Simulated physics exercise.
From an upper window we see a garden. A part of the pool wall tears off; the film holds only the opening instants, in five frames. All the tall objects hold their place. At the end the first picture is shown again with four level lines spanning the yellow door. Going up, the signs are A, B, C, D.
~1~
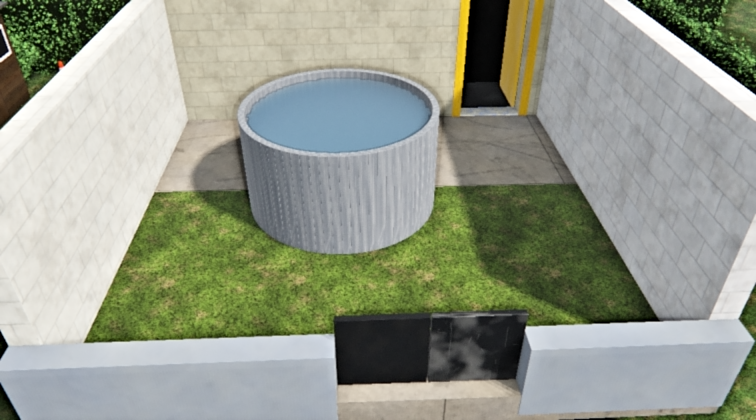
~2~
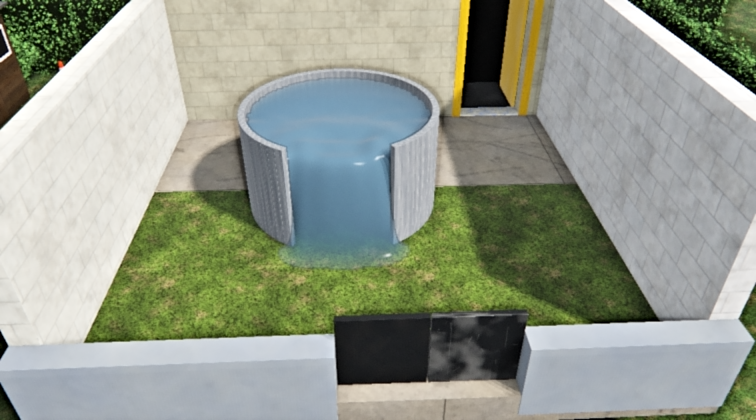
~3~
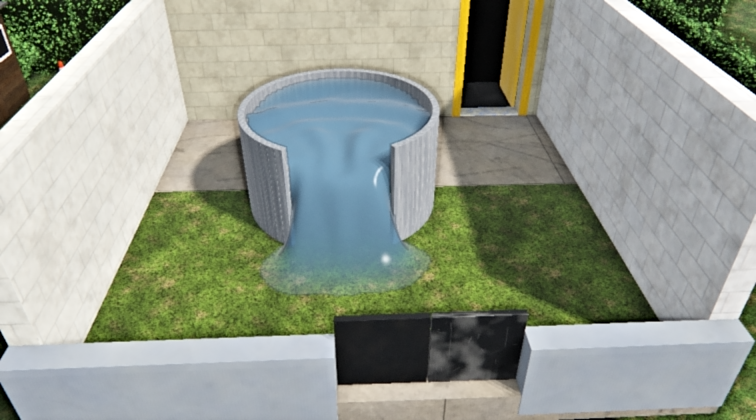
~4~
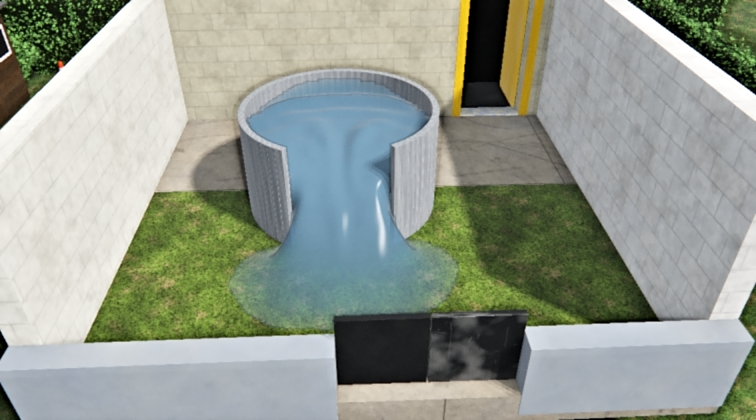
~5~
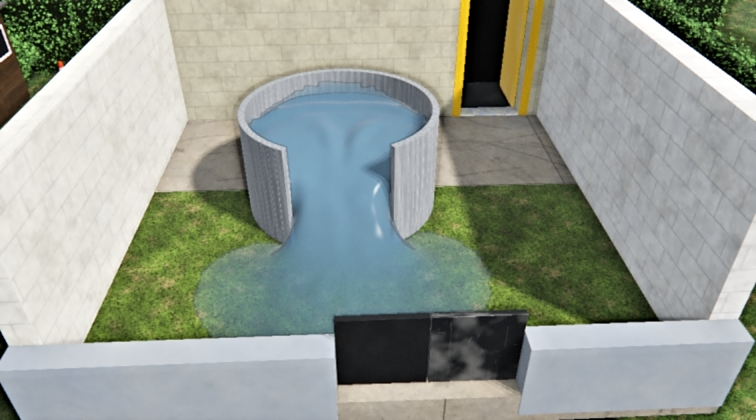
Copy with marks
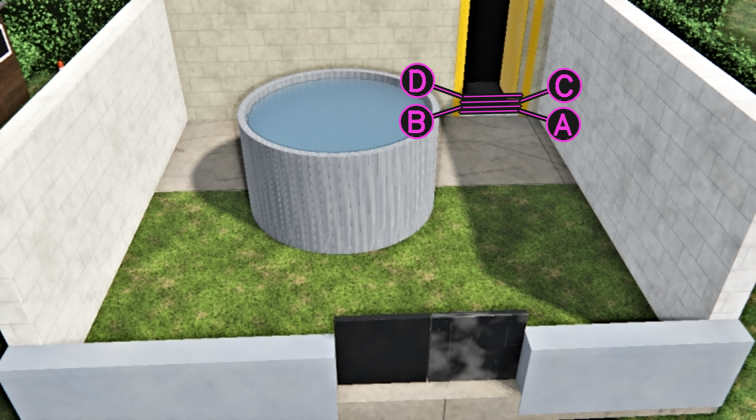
Walled garden with a round grey pool opening at the front, water pouring through the gap and spreading across the grass.
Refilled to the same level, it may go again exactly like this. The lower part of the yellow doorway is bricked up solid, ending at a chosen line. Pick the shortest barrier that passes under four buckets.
C is the one.
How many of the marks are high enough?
Two.
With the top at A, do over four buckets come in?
Yes, it does.
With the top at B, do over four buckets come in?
Yes, that goes wrong.
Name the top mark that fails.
Here it is mark B.
On the marked copy, A at (489, 111); B at (490, 106); C at (491, 101); D at (491, 96); from the bottom up A, B, C, D.
If A is chosen, dozens of bucketfuls pour in.
If B is chosen, about 9 bucketfuls get in.
If C is chosen, nothing gets over.
If D is chosen, nothing gets over.
